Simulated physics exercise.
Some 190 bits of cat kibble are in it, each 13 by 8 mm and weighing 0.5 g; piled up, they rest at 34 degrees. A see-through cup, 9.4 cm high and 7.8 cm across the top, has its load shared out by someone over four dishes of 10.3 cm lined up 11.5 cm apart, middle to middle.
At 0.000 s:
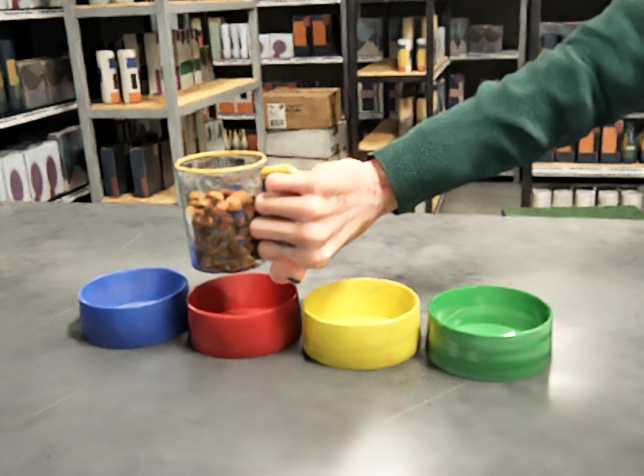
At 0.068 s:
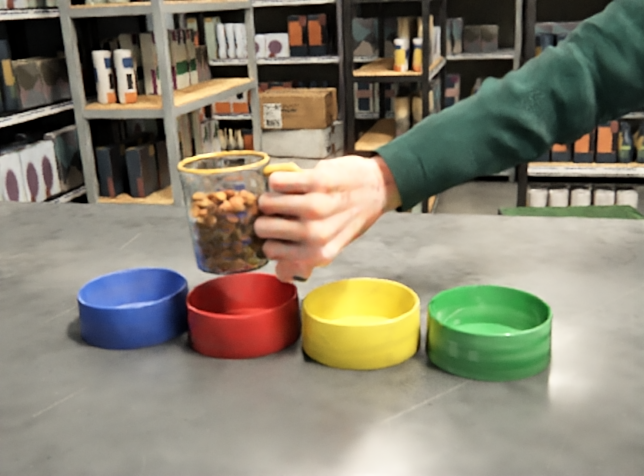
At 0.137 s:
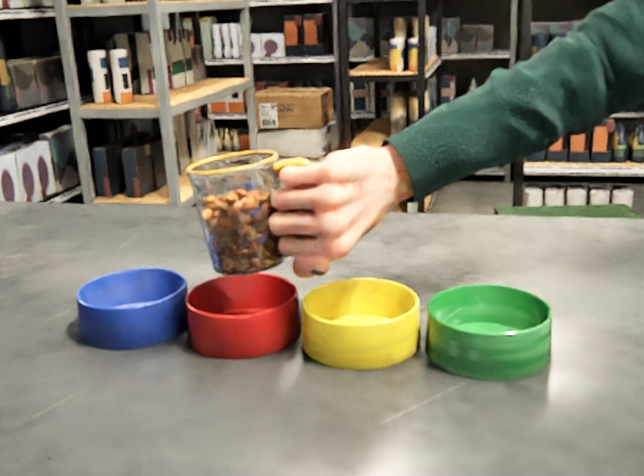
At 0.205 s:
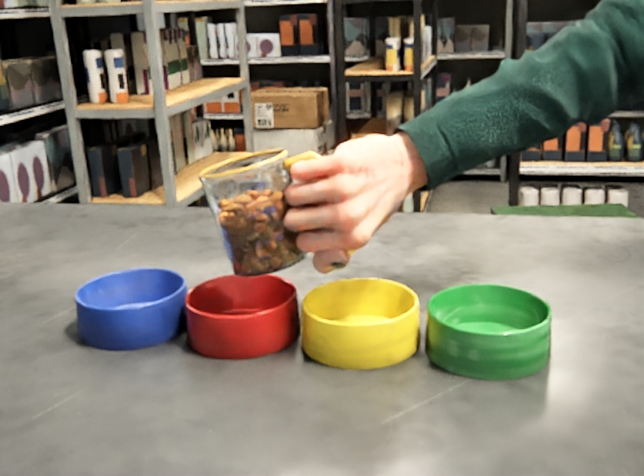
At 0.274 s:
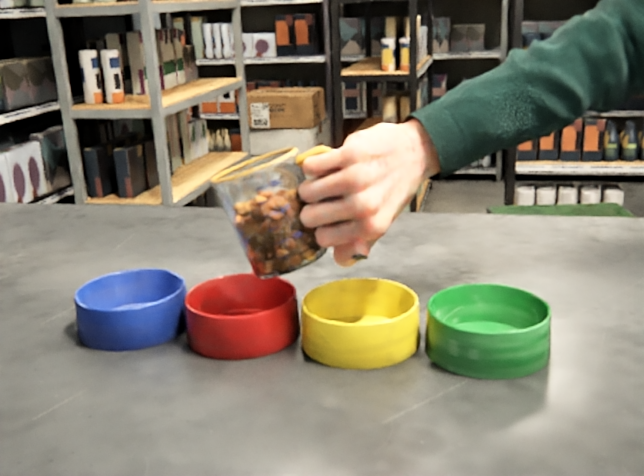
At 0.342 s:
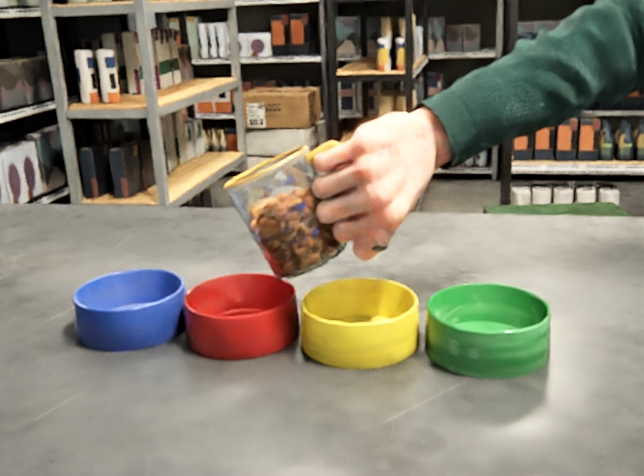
The clip shows a hand in a green sleeve holding a clear cup of brown kibble above blue, red, yellow and green dishes on a gray table, moving it a short way right while tilting it steadily to the left.
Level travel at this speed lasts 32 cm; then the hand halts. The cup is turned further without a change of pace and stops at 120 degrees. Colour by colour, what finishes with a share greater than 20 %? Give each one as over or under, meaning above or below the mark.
Red: Under, blue: Under, green: Over, yellow: Under, counter: Under.
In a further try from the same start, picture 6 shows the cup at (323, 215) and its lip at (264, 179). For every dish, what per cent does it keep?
Red 0, blue 0, green 100, yellow 0.
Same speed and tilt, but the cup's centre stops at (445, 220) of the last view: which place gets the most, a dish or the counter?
Result: Biggest portion at yellow.
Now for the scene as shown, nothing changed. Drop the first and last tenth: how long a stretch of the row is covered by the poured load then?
That stretch comes to around 7 cm.
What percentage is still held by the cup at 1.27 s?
Roughly 95 in a hundred.
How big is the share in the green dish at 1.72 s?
Close to 60 percent of the load.
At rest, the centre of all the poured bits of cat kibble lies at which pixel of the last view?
Look around (503, 329) in the last picture.
After 0.90 s, tilt 70 degrees; cup holds 100 %.
After 1.27 s, tilt 101 degrees; cup holds 95 %, green 5 %.
After 1.72 s, tilt 120 degrees; cup holds 35 %, green 60 %.
In the end, at 2.7 s, red 0 %, blue 0 %, green 90 %, yellow 0 %, counter 10 %.
